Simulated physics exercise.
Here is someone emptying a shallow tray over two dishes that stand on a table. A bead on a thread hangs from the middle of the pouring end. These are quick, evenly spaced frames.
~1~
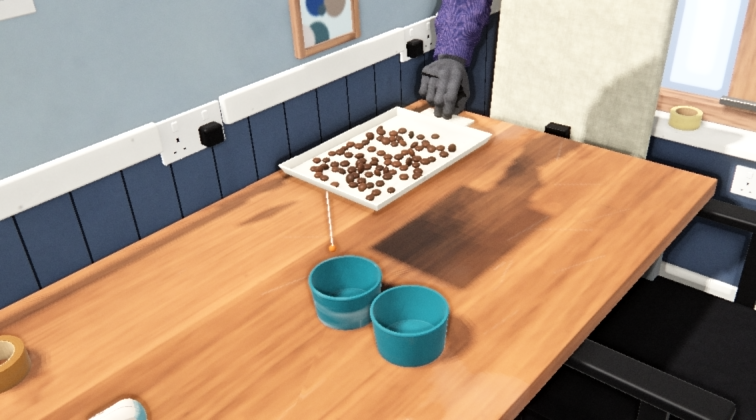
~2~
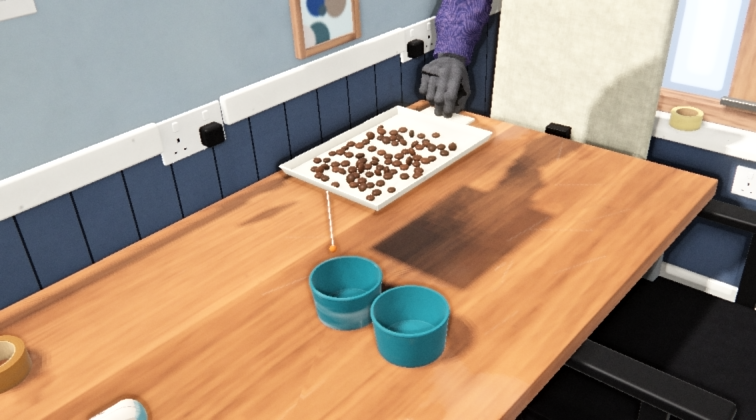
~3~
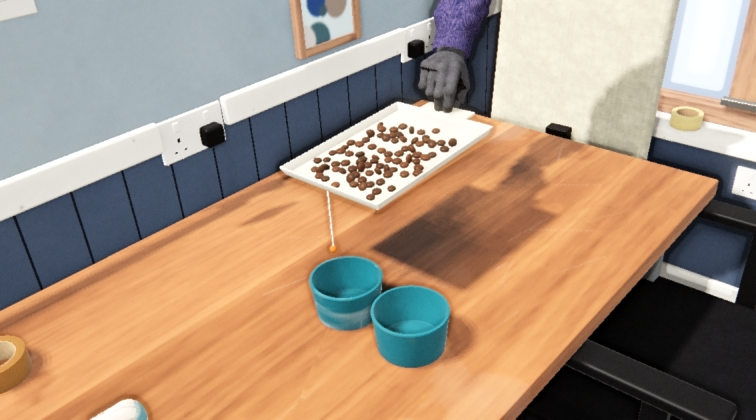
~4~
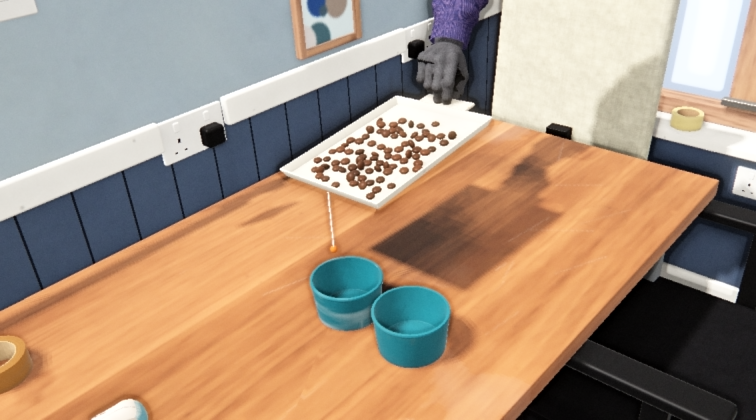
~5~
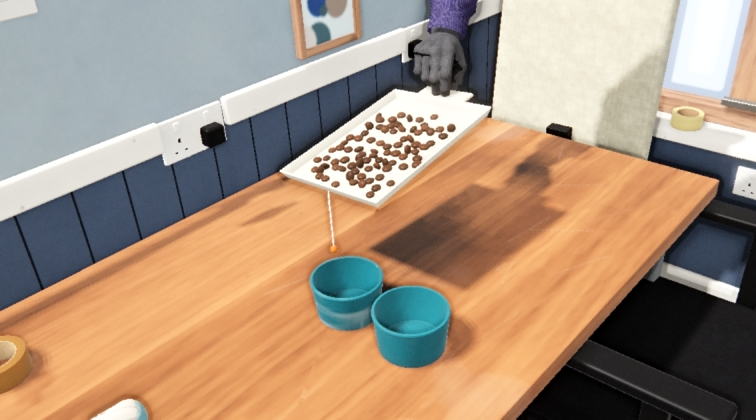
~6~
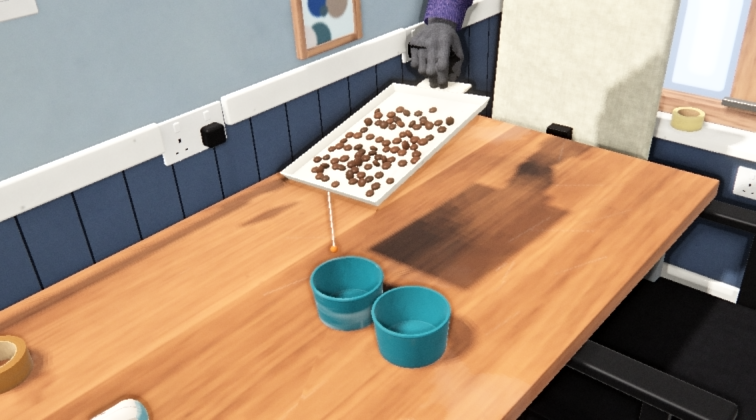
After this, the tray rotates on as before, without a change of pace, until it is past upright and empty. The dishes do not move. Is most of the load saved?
Caught overall: Less than half.
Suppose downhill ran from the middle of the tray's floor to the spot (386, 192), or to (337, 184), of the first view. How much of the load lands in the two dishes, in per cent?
First some 50, then 50 per cent.
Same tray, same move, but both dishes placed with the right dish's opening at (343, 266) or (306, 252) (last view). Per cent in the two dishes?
Near 80 % and 70 %.
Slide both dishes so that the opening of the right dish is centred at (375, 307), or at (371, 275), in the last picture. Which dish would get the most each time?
First the dish on the left, then the left one.
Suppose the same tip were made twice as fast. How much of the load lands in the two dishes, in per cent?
Some 0 per cent.
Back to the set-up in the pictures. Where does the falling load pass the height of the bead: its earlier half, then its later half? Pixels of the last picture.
Early half (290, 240), late half (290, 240).
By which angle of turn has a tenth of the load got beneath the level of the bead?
Around 60° of tilt.
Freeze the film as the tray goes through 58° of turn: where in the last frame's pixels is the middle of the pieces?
Around (310, 175).
Shortly afterwards, tray tipped steeply; the bulk on the tray; only a few in the left dish; only a few outside both; near a quarter in the air.
Next, tray tipped right over; a little in the left dish; all but a few outside both; only a few in the air.
Some moments later, tray tipped past a quarter turn; a little in the left dish; all but a few outside both.
In the end, tray tipped past a quarter turn; none at all in the right dish; a little in the left dish; all but a few outside both.
